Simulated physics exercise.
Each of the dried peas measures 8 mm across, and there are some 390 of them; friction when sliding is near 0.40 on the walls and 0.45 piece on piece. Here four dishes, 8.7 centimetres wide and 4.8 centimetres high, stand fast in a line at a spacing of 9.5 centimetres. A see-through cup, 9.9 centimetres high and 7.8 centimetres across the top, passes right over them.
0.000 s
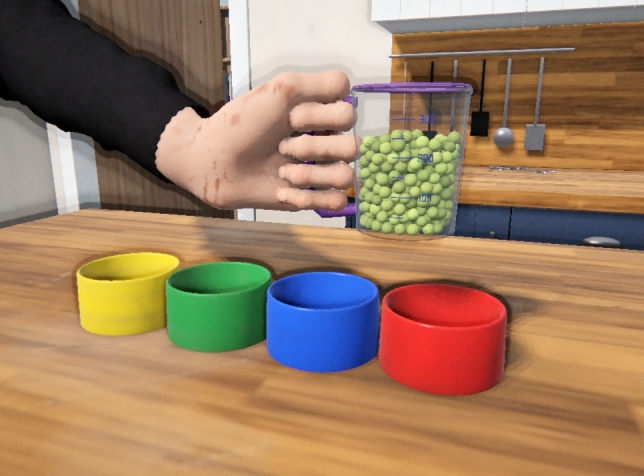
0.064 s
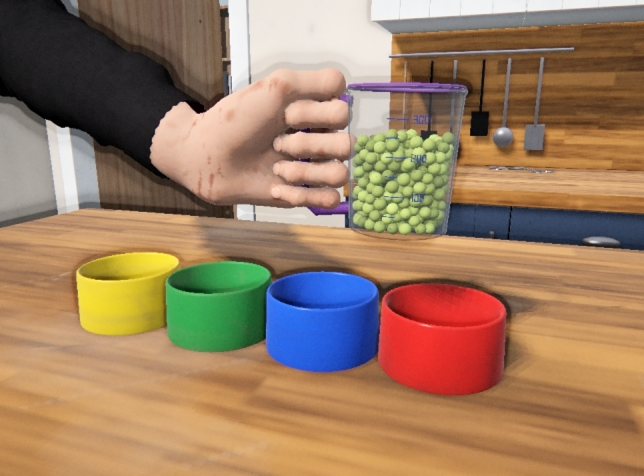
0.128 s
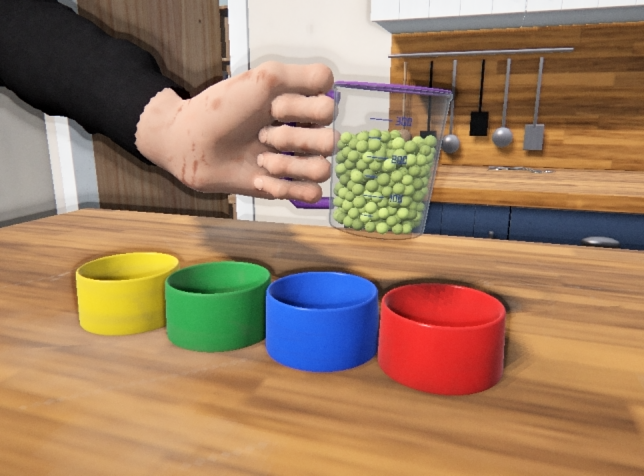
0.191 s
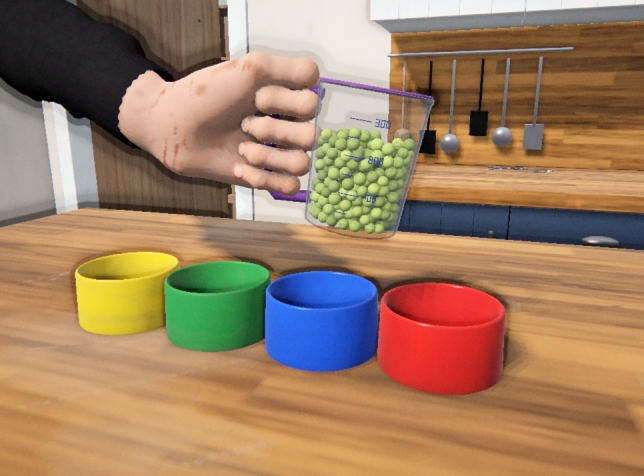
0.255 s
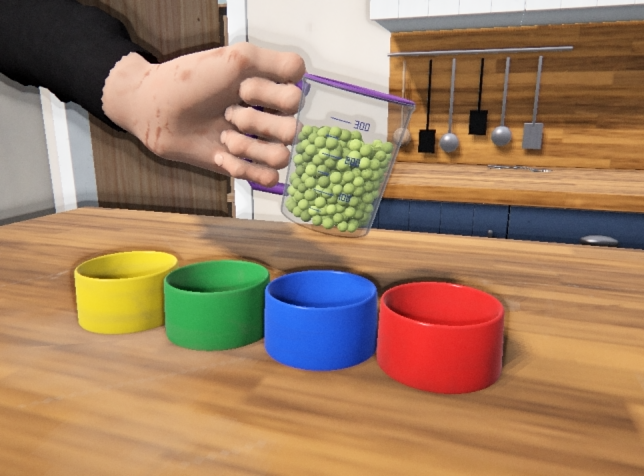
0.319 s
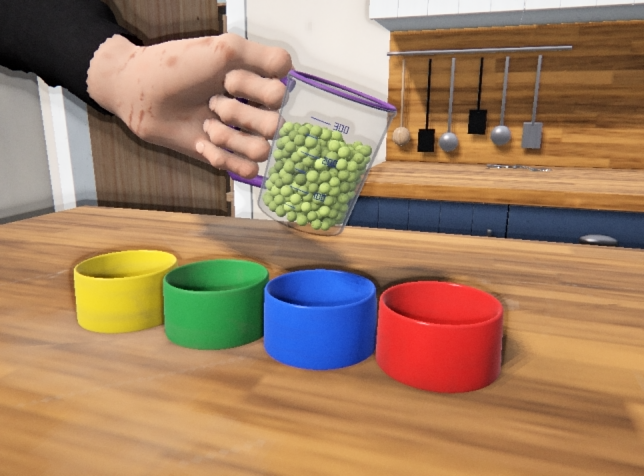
A hand held a clear cup of green peas above a wooden counter and moved it left over the red and blue dishes, gradually tilting it to the right, while the four colored dishes stayed still.
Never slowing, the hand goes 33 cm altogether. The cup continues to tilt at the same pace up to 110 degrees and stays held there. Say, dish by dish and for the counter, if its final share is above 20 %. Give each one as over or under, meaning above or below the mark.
Red: Under, blue: Under, green: Under, yellow: Over, counter: Under.
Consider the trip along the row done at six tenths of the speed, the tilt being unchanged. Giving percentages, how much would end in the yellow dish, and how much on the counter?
Then: Yellow 20, counter 0.
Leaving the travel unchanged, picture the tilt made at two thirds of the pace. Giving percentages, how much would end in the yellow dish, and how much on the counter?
Yellow: 100, counter: 0.
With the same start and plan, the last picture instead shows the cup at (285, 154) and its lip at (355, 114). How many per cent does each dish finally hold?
Dish by dish: Red 0 per cent, blue 0 per cent, green 0 per cent, yellow 100 per cent.
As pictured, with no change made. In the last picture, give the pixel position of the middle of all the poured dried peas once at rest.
Centre at rest: Approx. (129, 282) px.
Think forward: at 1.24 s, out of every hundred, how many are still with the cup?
I'd estimate some 100 per cent of the load.
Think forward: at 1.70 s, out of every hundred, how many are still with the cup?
Around 55 in a hundred.
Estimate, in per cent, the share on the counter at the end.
About 0 %.
After 0.87 s, tilt 62 degrees; cup holds 100 %.
After 1.24 s, tilt 91 degrees; cup holds 100 %.
After 1.70 s, tilt 110 degrees; cup holds 55 %, yellow 40 %.
At rest (2.9 s), red 0 %, blue 0 %, green 0 %, yellow 100 %, counter 0 %.
